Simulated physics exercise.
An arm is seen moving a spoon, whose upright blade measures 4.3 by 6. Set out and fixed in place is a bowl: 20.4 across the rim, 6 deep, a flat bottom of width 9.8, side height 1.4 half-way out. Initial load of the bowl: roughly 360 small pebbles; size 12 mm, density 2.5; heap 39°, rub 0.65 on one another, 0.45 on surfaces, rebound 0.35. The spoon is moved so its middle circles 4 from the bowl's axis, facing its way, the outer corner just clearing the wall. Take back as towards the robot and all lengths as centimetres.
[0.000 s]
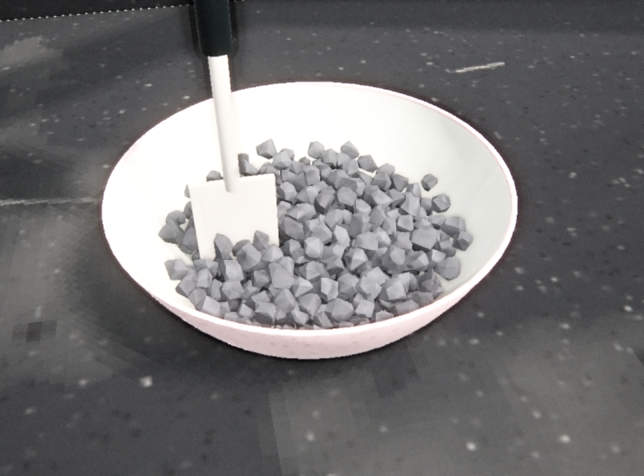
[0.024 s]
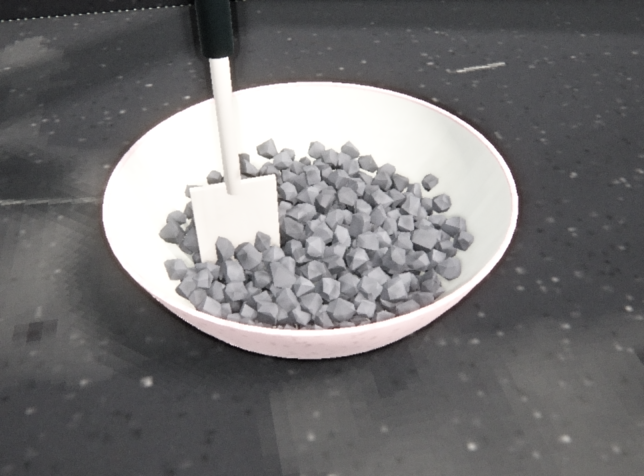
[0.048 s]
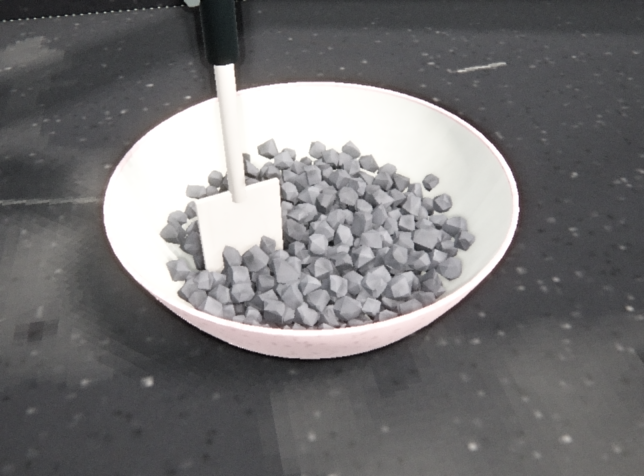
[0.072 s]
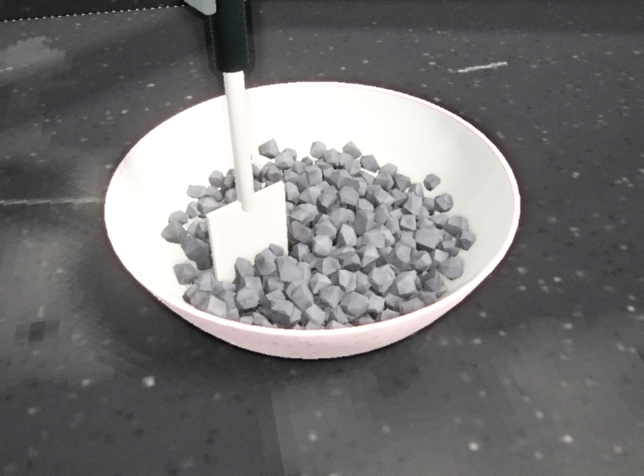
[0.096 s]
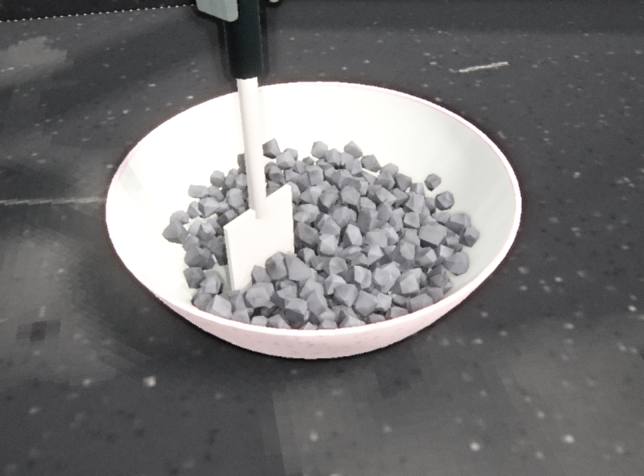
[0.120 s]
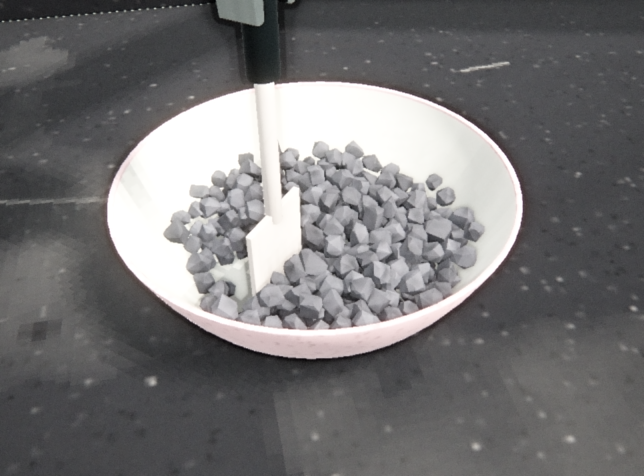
At first, a white spatula-like tool with a dark handle stands upright at the left of a white bowl of gray pebbles, its flat blade facing the viewer. It then sweeps slowly rightward and nearer, turning more edge-on and nudging pebbles right, leaving a small bare patch behind.
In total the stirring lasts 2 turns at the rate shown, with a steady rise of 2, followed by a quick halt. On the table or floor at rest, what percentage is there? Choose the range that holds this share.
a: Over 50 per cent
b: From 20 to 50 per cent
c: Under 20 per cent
The answer is c.
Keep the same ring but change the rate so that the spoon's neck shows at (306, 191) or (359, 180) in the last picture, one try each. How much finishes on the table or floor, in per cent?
So, roughly 15 percent the first time and 35 percent the second.
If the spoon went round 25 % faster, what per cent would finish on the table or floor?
Then roughly 15 per cent.
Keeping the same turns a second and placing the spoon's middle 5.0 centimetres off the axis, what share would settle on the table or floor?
Then about 20 %.
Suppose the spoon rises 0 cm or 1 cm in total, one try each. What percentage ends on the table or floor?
Trial one: Roughly 15 %; trial two: Roughly 10 %.
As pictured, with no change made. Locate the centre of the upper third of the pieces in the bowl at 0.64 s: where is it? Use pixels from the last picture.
The upper third is centred close to (196, 183).
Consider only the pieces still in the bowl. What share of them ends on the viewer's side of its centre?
I'd put it at roughly 50 per cent.
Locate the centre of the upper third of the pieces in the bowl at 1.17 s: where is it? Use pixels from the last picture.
It is centred roughly at (338, 162).
After 0.64 s, 314° round, highest piece 8 above the table; 338 in the bowl, 20 on the table or floor, 4 in flight or on the tool.
After 1.17 s, 218° round, highest piece 7 above the table; 330 in the bowl, 32 on the table or floor.
After 1.63 s, 0° round, highest piece 6 above the table; 326 in the bowl, 36 on the table or floor.
After 2.33 s, 0° round, highest piece 6 above the table; 326 in the bowl, 36 on the table or floor.
At rest, 326 in the bowl, 36 on the table or floor. That is 10 % on the table or floor.
